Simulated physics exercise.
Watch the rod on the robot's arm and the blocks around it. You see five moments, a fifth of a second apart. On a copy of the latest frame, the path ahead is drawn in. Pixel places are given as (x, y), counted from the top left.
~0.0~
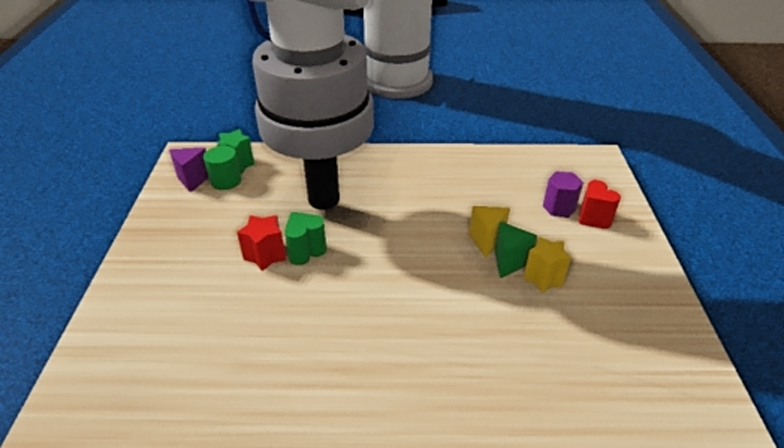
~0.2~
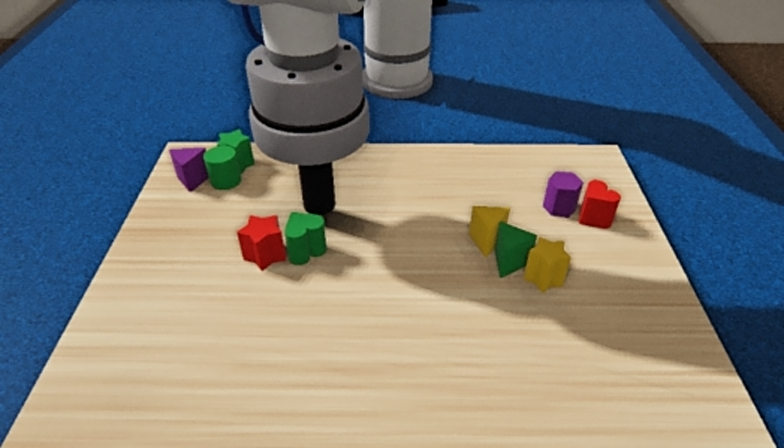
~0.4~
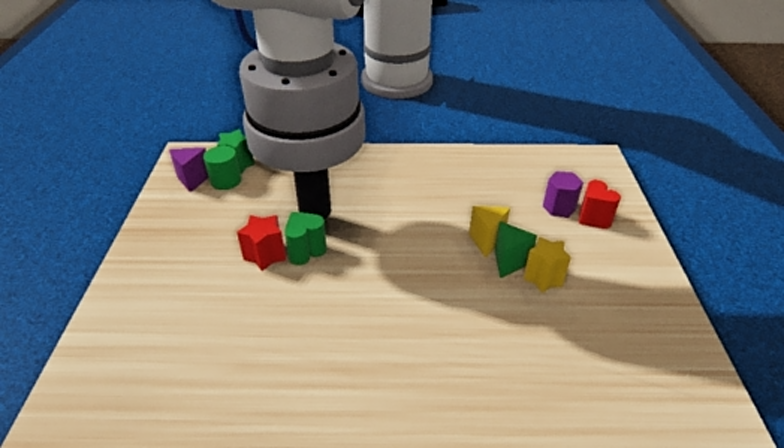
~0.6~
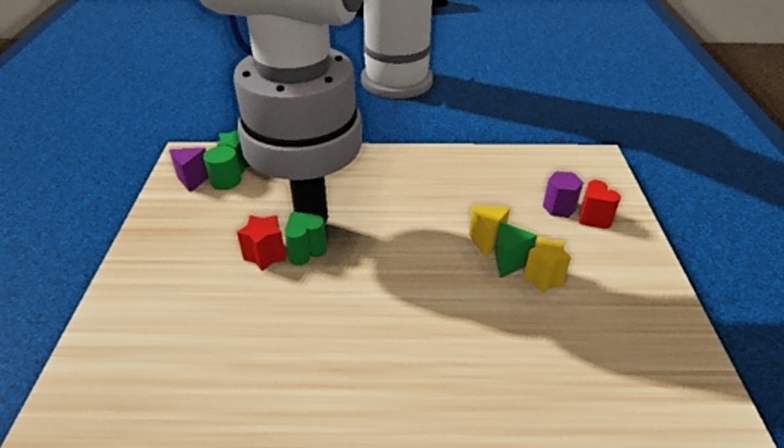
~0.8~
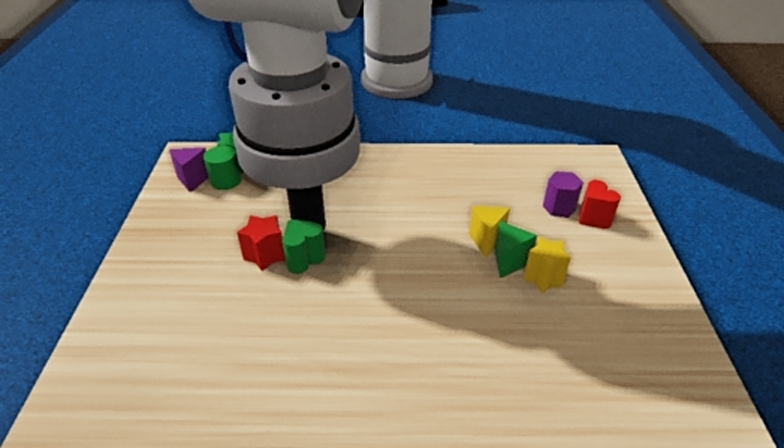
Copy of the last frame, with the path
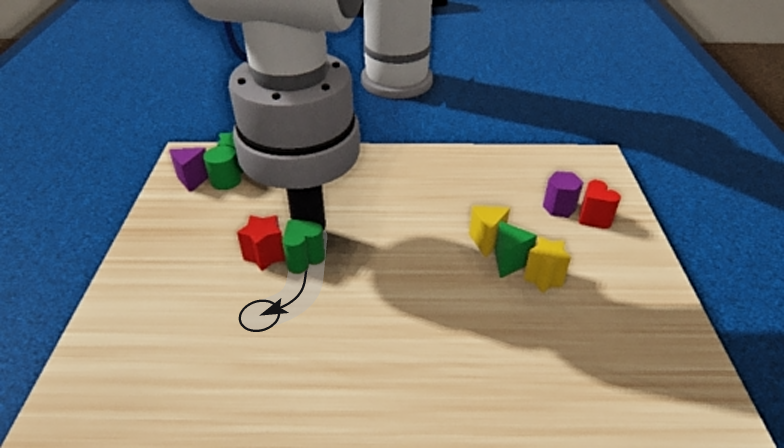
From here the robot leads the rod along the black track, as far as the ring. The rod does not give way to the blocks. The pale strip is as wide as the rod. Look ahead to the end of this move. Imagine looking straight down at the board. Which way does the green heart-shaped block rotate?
Verdict: Counterclockwise.
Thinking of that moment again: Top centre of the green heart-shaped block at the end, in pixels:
(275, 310)
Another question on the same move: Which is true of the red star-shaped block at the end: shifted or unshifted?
That one stays where it is.
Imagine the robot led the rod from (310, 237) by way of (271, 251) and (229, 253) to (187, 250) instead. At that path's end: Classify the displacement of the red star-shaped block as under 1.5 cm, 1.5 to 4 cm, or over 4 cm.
My prediction: Over 4 cm.
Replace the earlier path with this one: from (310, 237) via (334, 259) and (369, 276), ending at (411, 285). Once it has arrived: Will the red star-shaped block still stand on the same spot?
Yes - that is the case.
The drawn path runs from (310, 237) through (307, 265) and (298, 296) to (260, 315).
The first path, step by step. One third of the way, rod at (306, 257); green heart-shaped block at (294, 262).
Two thirds of the way, rod at (295, 288); green heart-shaped block at (286, 296).
At the end, rod at (257, 306); red star-shaped block not moved; green heart-shaped block at (275, 310), turned 40° anticlockwise.
